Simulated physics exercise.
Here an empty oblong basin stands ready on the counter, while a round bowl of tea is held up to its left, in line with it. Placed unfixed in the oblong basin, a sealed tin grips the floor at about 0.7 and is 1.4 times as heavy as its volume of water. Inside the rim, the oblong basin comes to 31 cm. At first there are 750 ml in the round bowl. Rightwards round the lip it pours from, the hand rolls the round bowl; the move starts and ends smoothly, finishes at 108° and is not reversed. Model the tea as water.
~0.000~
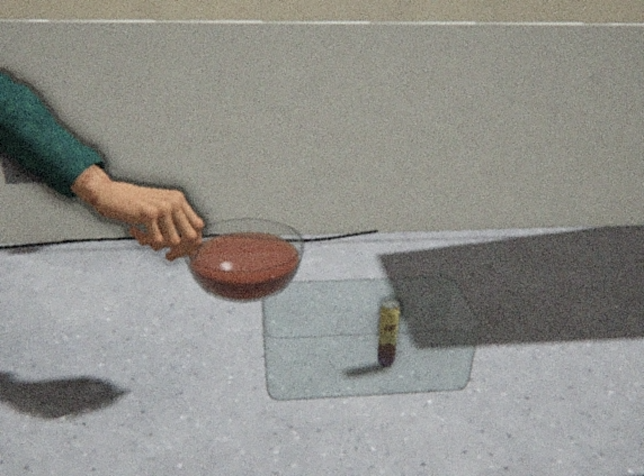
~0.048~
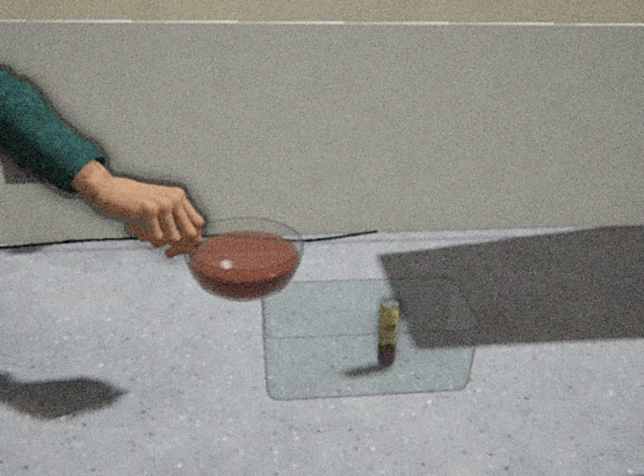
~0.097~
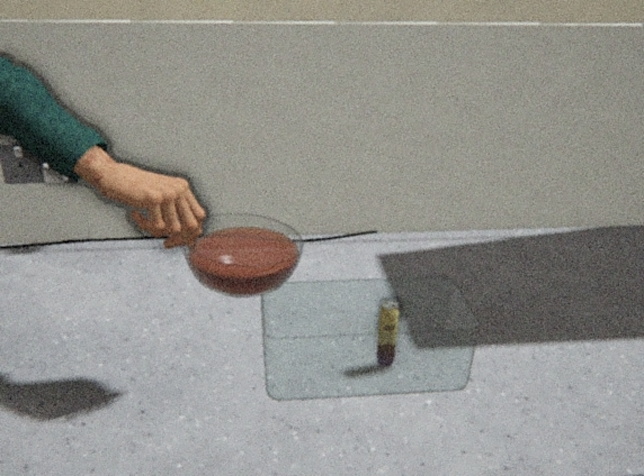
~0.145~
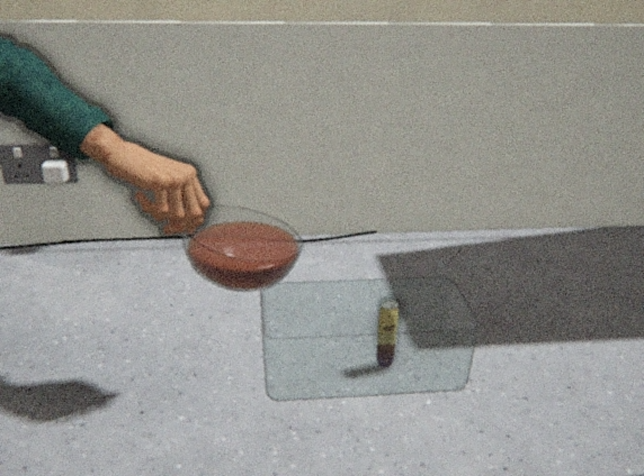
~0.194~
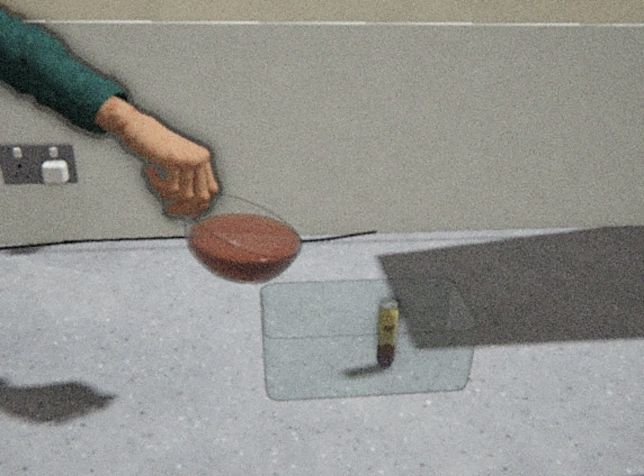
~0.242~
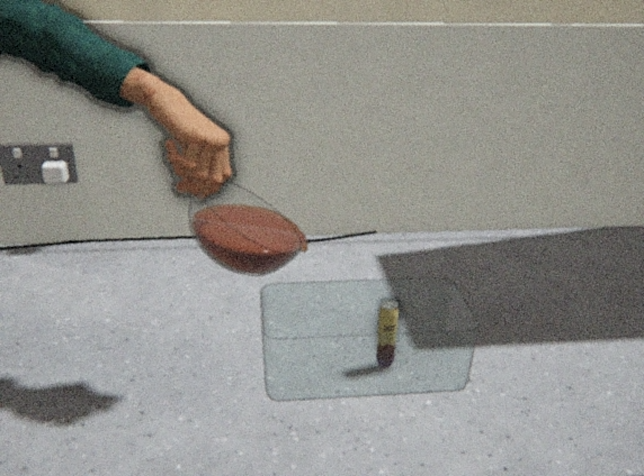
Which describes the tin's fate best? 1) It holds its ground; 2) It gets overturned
2, it gets overturned.
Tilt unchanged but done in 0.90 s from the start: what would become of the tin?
Result: Tin tipped over.
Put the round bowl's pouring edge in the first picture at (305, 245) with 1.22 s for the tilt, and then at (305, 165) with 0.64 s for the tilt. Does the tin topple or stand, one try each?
In the first try it comes down; in the second it remains standing.
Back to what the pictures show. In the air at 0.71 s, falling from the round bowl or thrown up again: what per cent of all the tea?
Around 4 percent of it is airborne.
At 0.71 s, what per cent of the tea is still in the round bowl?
About 0 percent.
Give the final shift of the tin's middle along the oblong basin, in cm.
6.0 cm.
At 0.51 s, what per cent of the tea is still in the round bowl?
18 %.
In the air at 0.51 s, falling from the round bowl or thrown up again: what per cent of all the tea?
Some 64 per cent.
Then, 0.51 s in, the tilt is 98° and 19 per cent is still to pour; the tin stands where it began.
Then, 0.71 s in, the tilt is 108° and 0 per cent is still to pour; the tin leans 35°.
Then, 0.92 s in, the tilt is 108° and 0 per cent is still to pour; the tin lies on its side.
Then, 1.14 s in, the tilt is 108° and 0 per cent is still to pour; the tin lies on its side.
Finally, the tin lies on its side.
